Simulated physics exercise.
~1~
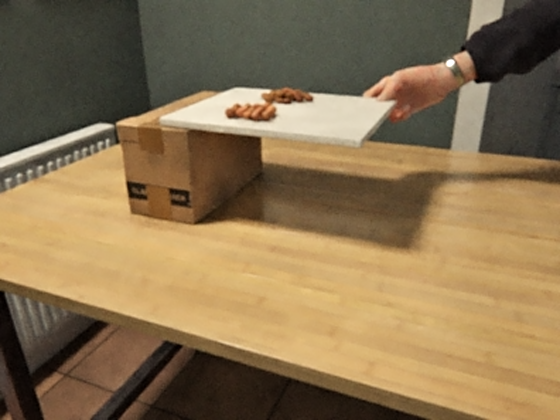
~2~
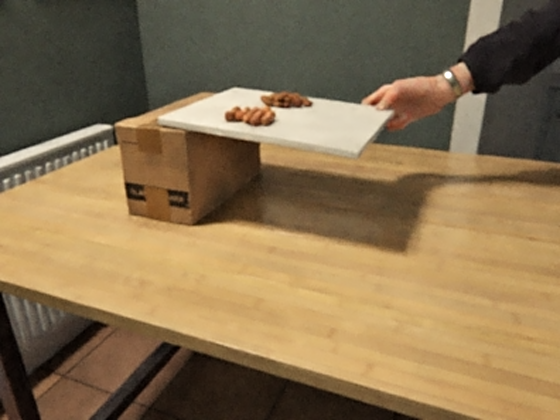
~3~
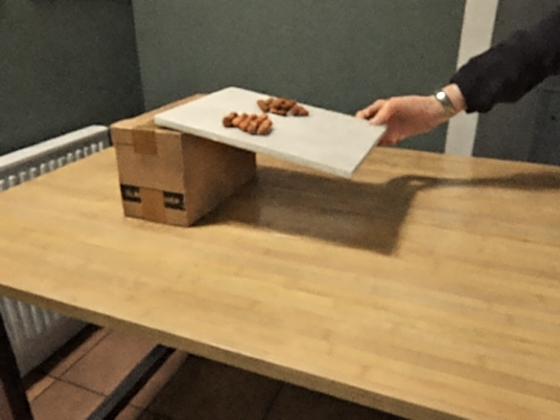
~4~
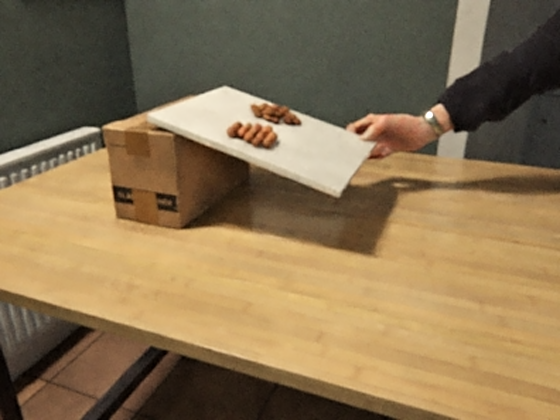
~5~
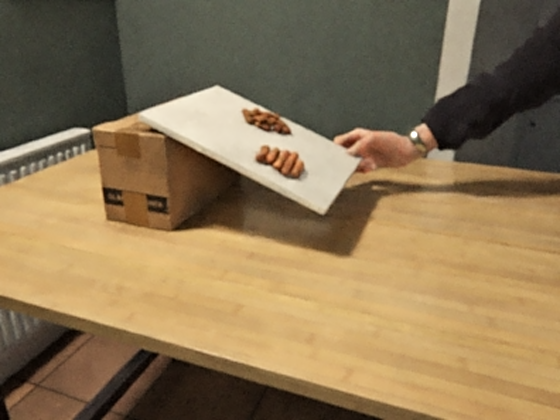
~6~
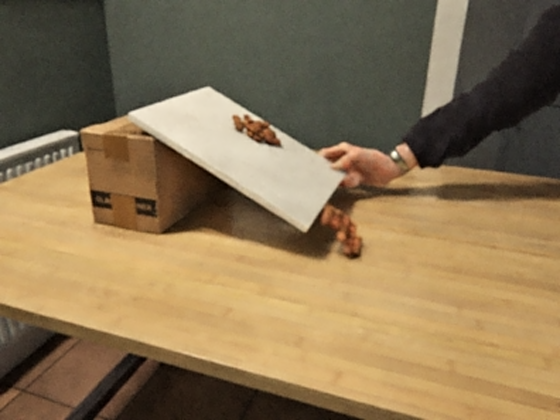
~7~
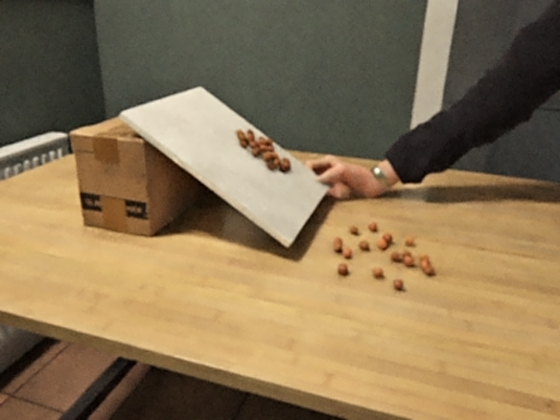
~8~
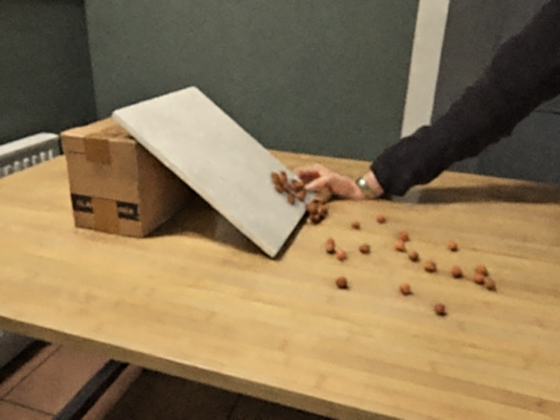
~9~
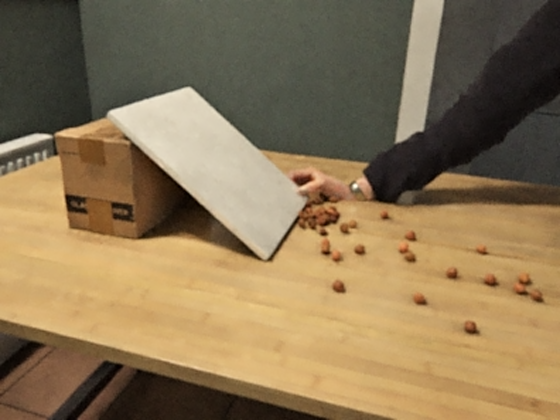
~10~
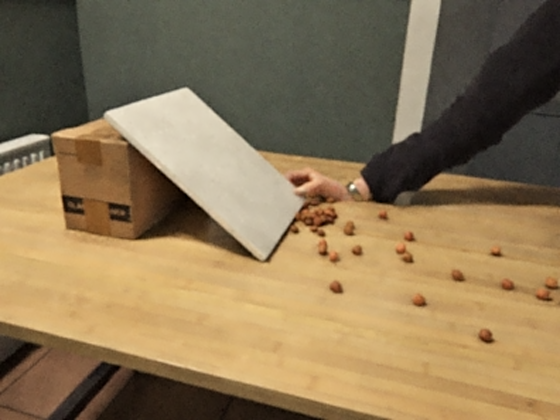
On a wooden table, a hand lowers a board and two nut heaps slide off, the nearer scattering farther.
